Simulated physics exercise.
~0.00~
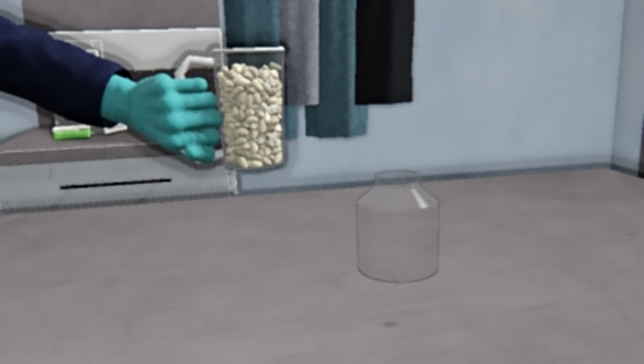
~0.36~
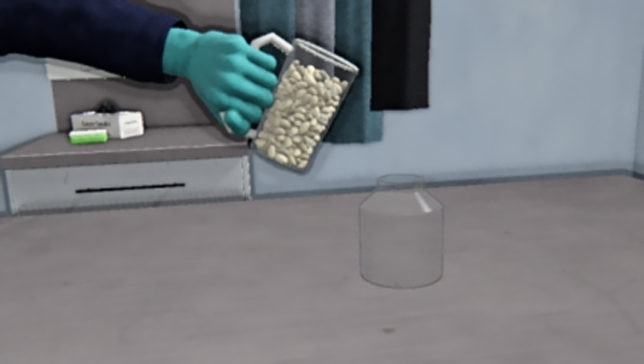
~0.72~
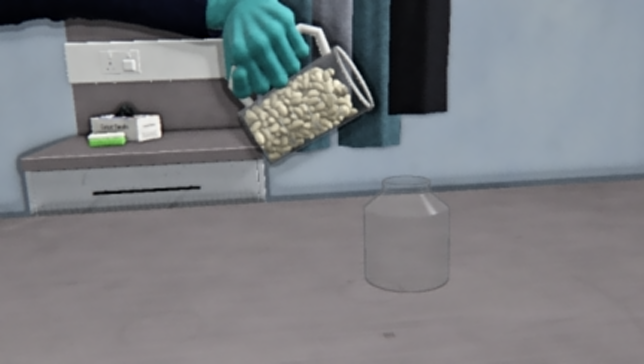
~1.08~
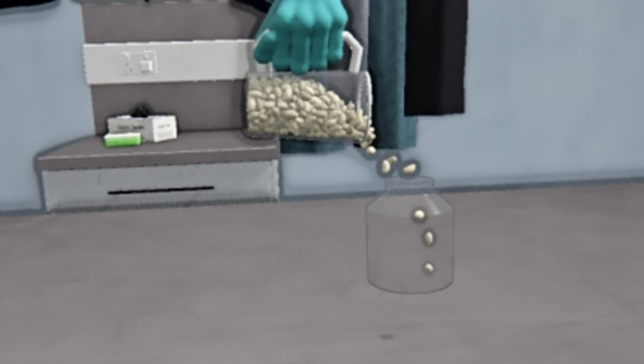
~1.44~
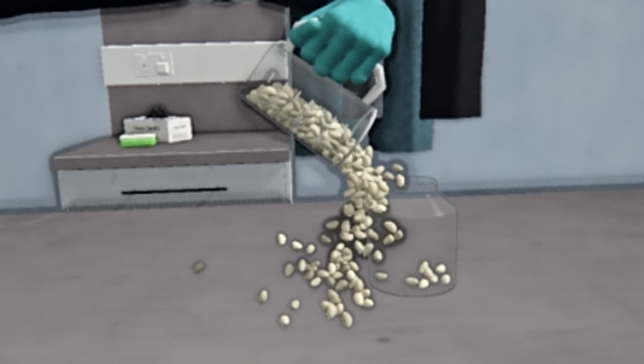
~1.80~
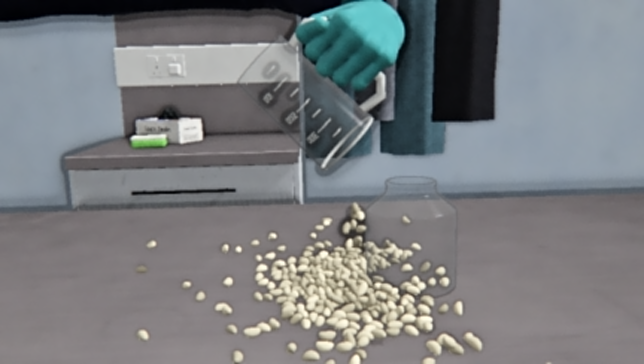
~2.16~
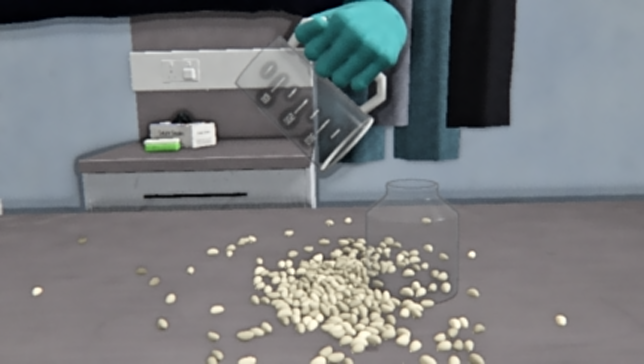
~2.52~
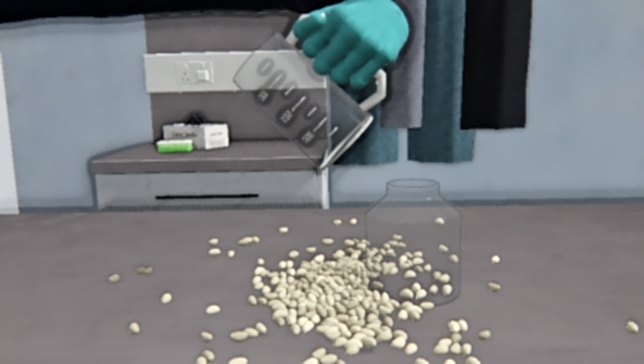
Teal-gloved hand tipping a clear measuring cup of white beans over a glass jar, spilling most across the grey tabletop.
